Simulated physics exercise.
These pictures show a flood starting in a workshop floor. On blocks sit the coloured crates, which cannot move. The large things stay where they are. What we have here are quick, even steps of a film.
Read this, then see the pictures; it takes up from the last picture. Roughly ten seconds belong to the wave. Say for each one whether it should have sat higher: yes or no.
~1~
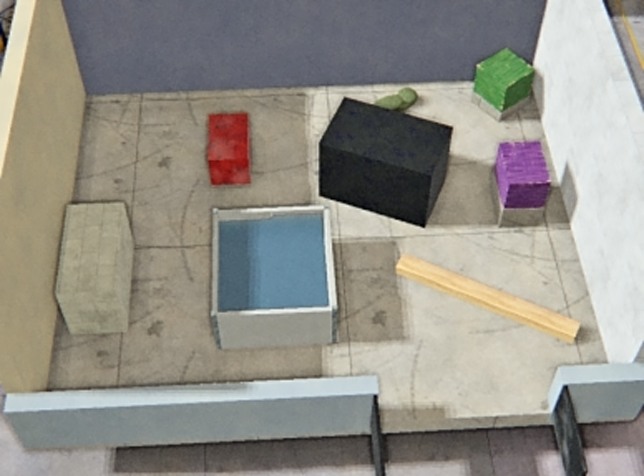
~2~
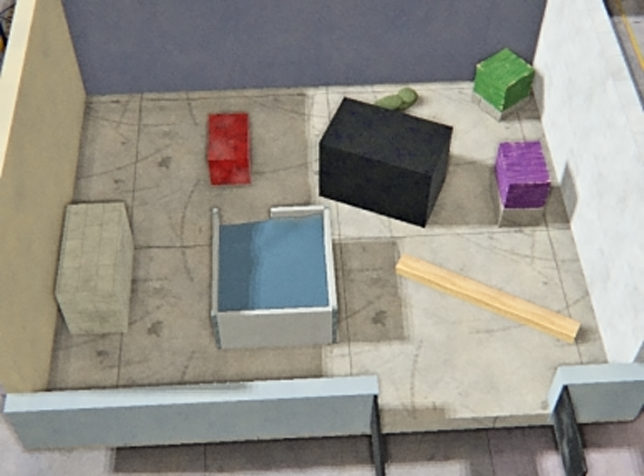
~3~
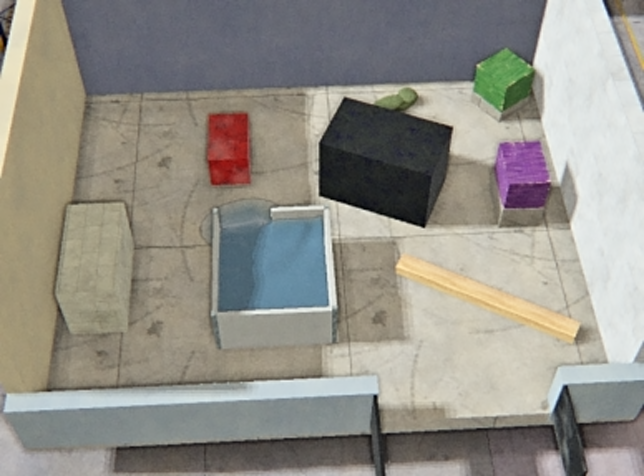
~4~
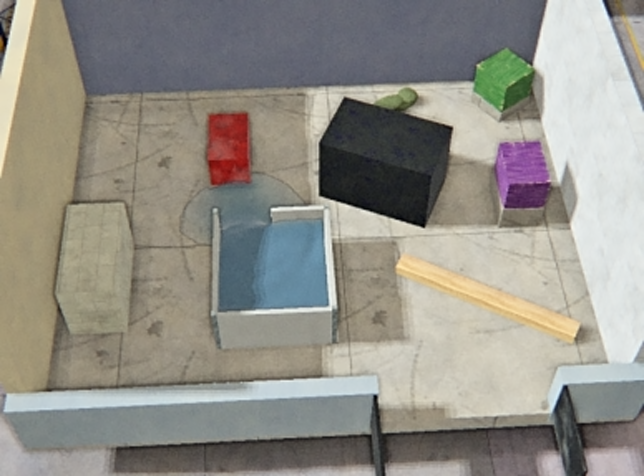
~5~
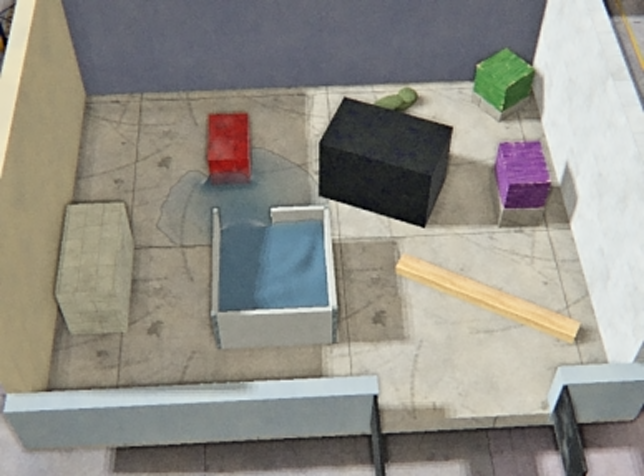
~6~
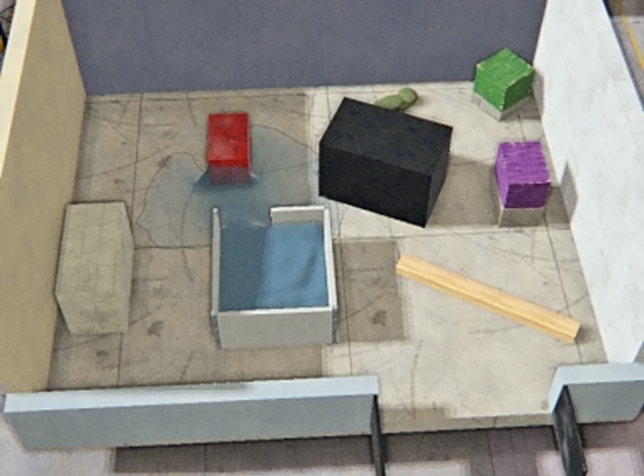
Red crate - yes; purple crate - no; green crate - no.
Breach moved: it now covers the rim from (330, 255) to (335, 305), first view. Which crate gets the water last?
I say the crate marked red.
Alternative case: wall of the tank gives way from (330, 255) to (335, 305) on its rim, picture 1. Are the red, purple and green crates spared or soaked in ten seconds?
Result: Red crate is not reached; purple crate is not reached; green crate is not reached.
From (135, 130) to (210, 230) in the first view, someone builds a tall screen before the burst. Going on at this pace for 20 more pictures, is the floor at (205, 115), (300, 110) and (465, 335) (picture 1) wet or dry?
Outcome by spot, in order - watered, watered, unwatered.
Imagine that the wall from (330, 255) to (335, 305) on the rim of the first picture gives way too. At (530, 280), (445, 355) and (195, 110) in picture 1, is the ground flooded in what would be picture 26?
In order: Swamped, swamped, spared.
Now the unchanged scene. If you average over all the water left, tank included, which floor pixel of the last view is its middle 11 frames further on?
Centre of mass: Roughly (245, 222).
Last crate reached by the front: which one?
It's the one in purple.
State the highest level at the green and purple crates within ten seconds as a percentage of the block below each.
I'd say 60 per cent for the first one and 20 per cent for the second.
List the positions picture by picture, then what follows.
The first picture shows the open tank at (273, 262) is whole and still.
In the second picture, water pours out on the open tank's far side and has run to a hidden place.
In the third picture, water pours out on the open tank's far side and has run to (264, 205).
In the fourth picture, water pours out on the open tank's far side and has run to (260, 177).
In the fifth picture, water pours out on the open tank's far side and has run to (263, 154).
In the sixth picture, the front is at (266, 131), out from the gap on the open tank's far side.
A moment on, water covers 20 % of the floor; the red crate water round its plinth, the purple crate not reached, the green crate not reached.
Next, water covers 30 % of the floor; the red crate water round its plinth, the purple crate not reached, the green crate not reached.
Then, water covers 40 % of the floor; the red crate water round its plinth, the purple crate not reached, the green crate water round its plinth.
Later, water covers 55 % of the floor; the red crate water round its plinth, the purple crate water round its plinth, the green crate water round its plinth.
In the end, water covers 80 % of the floor; the red crate was topped, the purple crate stayed above the water, the green crate stayed above the water.
